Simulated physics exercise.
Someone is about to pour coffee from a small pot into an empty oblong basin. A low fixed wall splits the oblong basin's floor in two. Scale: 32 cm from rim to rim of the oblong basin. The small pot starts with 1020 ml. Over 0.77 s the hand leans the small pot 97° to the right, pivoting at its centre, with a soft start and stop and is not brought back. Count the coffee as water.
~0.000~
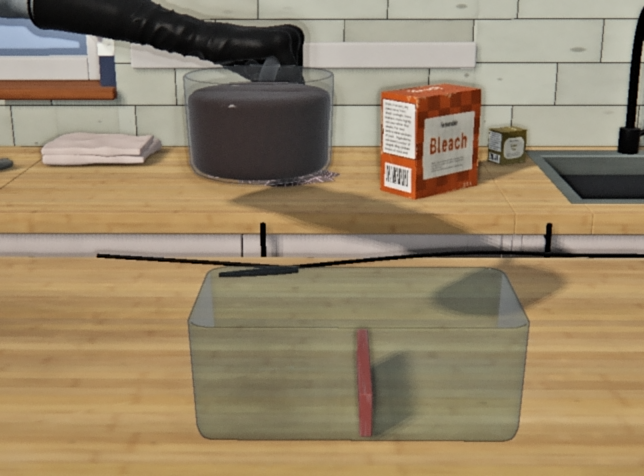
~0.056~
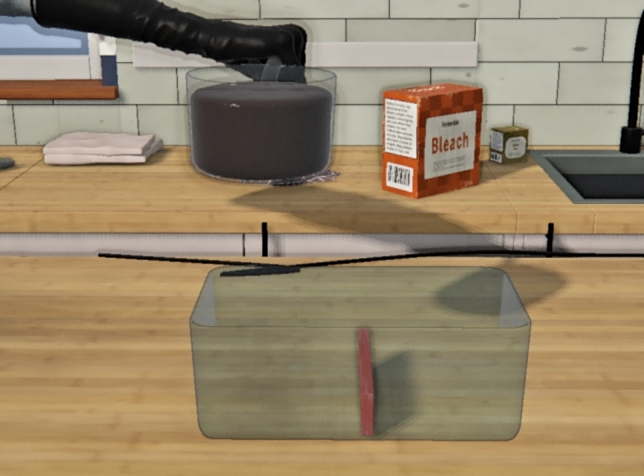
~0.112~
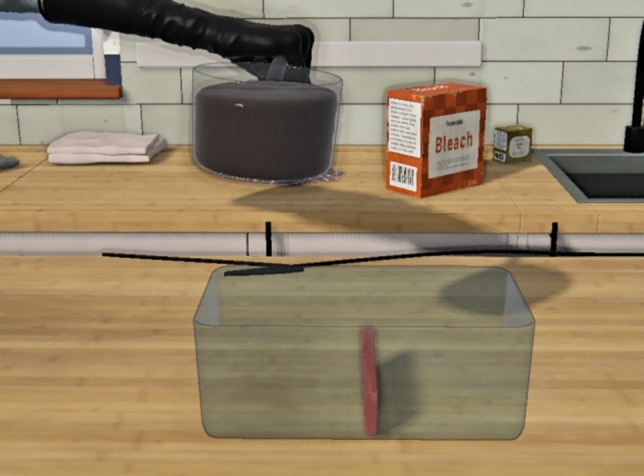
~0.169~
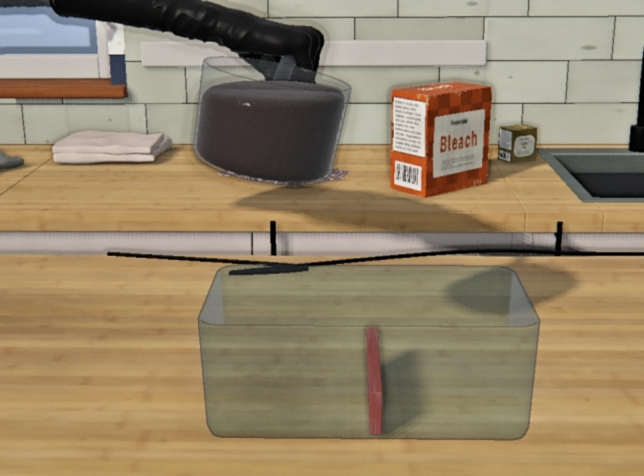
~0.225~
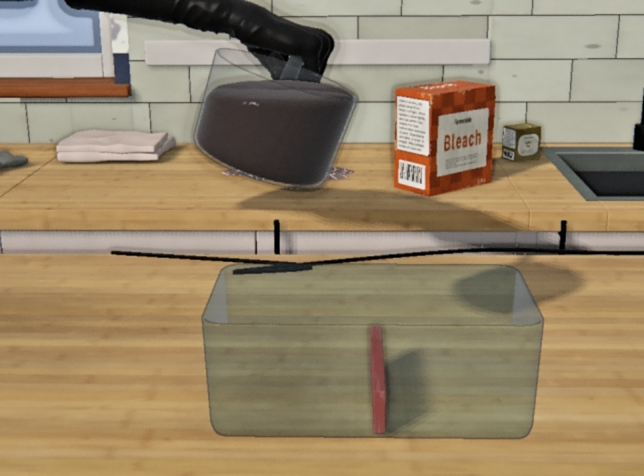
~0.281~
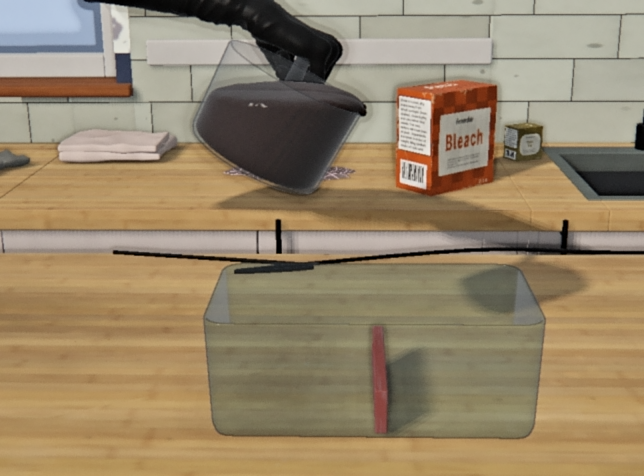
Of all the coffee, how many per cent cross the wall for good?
Roughly 90 per cent is past the wall.
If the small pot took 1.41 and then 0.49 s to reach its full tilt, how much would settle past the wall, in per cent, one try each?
First 95, then 85 per cent.
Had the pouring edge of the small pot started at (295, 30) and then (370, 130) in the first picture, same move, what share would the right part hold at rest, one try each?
First 80, then 90 per cent.
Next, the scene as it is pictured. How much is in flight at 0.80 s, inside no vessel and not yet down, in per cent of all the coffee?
Some 16 per cent.
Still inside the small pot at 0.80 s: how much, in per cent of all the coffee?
About 14 per cent.
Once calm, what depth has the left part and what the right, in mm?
Left about 4 mm, right about 40 mm.
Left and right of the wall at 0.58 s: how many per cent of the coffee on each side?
Left about 0, right about 12.
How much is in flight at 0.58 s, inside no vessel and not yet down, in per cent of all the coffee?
Near 38 in a hundred.
Then, 0.58 s in, the tilt is 83° and 49 per cent is still to pour, 0 is left of the wall and 13 right of it.
Then, 0.80 s in, the tilt is 97° and 14 per cent is still to pour, 2 is left of the wall and 68 right of it.
Then, 1.02 s in, the tilt is 97° and 4 per cent is still to pour, 7 is left of the wall and 84 right of it.
Then, 1.27 s in, the tilt is 97° and 1 per cent is still to pour, 7 is left of the wall and 90 right of it.
Finally, 9 per cent lies left of the wall, 90 right of it and 1 outside.
